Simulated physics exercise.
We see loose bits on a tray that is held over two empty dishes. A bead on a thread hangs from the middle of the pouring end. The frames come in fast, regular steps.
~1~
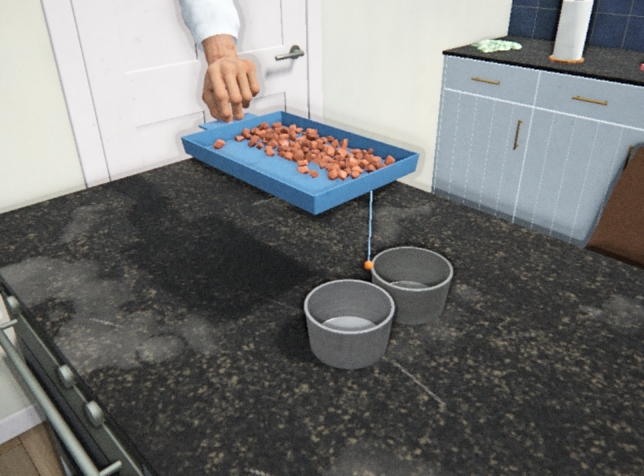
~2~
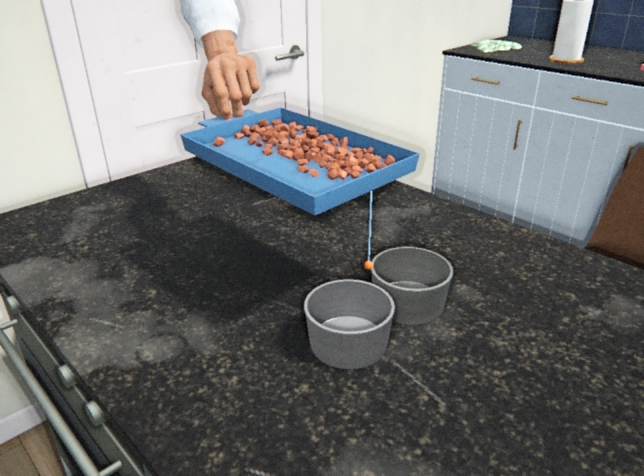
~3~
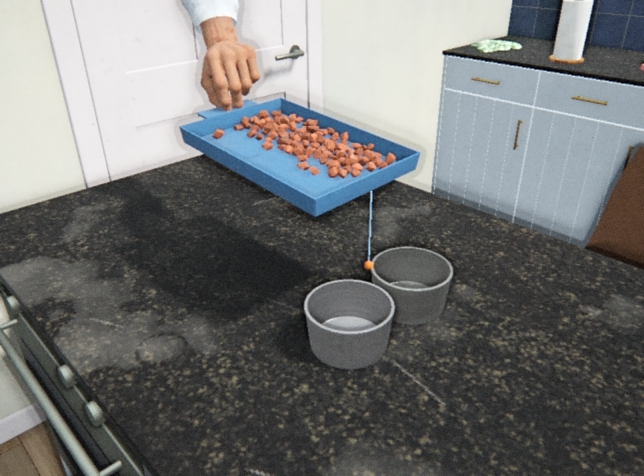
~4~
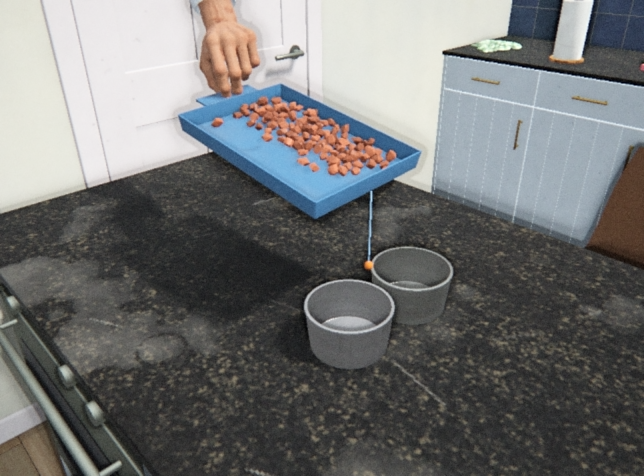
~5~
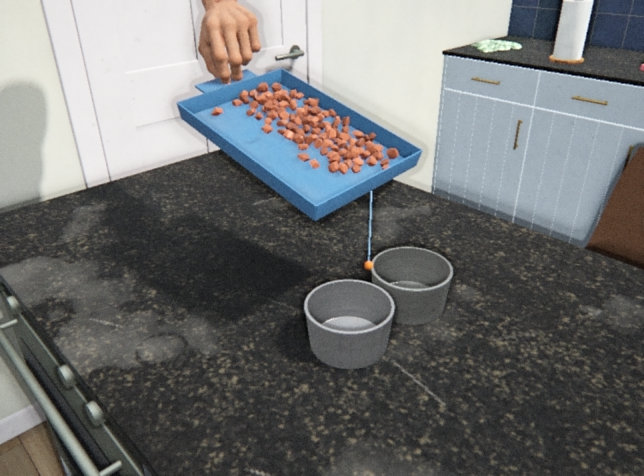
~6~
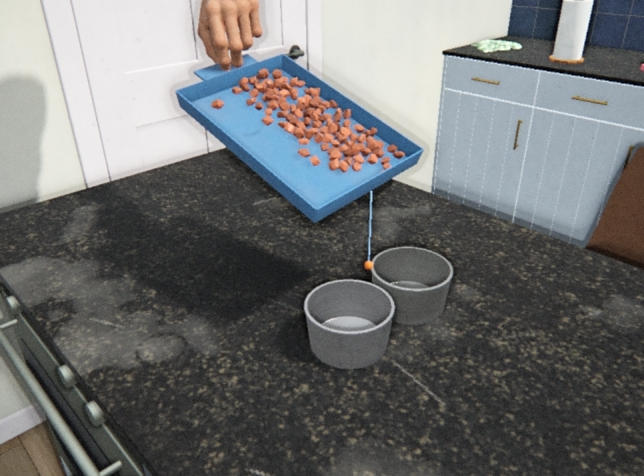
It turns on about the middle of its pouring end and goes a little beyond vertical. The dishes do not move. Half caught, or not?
In the dishes lies over half of it.
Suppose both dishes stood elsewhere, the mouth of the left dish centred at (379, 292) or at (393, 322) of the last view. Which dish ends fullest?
In turn: Left; the left dish.
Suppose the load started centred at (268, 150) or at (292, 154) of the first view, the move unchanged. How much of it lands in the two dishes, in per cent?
Roughly 80 per cent, and 80 per cent.
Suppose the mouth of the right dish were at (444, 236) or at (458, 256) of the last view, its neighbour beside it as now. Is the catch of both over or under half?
First under half, then the smaller part.
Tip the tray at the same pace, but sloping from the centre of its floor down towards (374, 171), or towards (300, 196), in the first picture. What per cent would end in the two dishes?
Roughly 70 per cent, and 70 per cent.
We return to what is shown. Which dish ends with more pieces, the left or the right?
It is the left-hand dish.
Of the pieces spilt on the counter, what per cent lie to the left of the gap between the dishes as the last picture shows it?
Roughly 30 in a hundred.
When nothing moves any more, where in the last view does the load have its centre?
Near (351, 342).
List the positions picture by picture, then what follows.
Corners of the pouring end at (315, 195) and (416, 154), level; middle of the load at (306, 145), bits of crushed brick; left dish at (381, 340); right dish at (442, 298); bead on its thread at (369, 265), in the first picture.
Corners of the pouring end at (315, 195) and (417, 153), level; middle of the load at (306, 143), in the second picture.
Corners of the pouring end at (315, 197) and (417, 152), tipped barely, lowest at the left corner; middle of the load at (306, 138), in the third picture.
Corners of the pouring end at (316, 200) and (418, 151), tipped a little, lowest at the left corner; middle of the load at (306, 129), in the fourth picture.
Corners of the pouring end at (316, 204) and (419, 150), tipped a little, lowest at the left corner; middle of the load at (307, 121), in the fifth picture.
Corners of the pouring end at (317, 207) and (421, 149), tipped clearly, lowest at the left corner; middle of the load at (308, 114); left dish at (381, 340); right dish at (442, 298), in the sixth picture.
Soon after the last picture, tray tipped steeply; most on the tray; a small part in the air.
A little later, tray tipped past a quarter turn; about a third on the tray; about a third in the left dish; about a quarter outside both; a small part in the air.
Later still, tray tipped past a quarter turn; about two thirds in the left dish; a stray few in the right dish; about a quarter outside both.
At rest, tray tipped past a quarter turn; about two thirds in the left dish; a stray few in the right dish; about a quarter outside both.
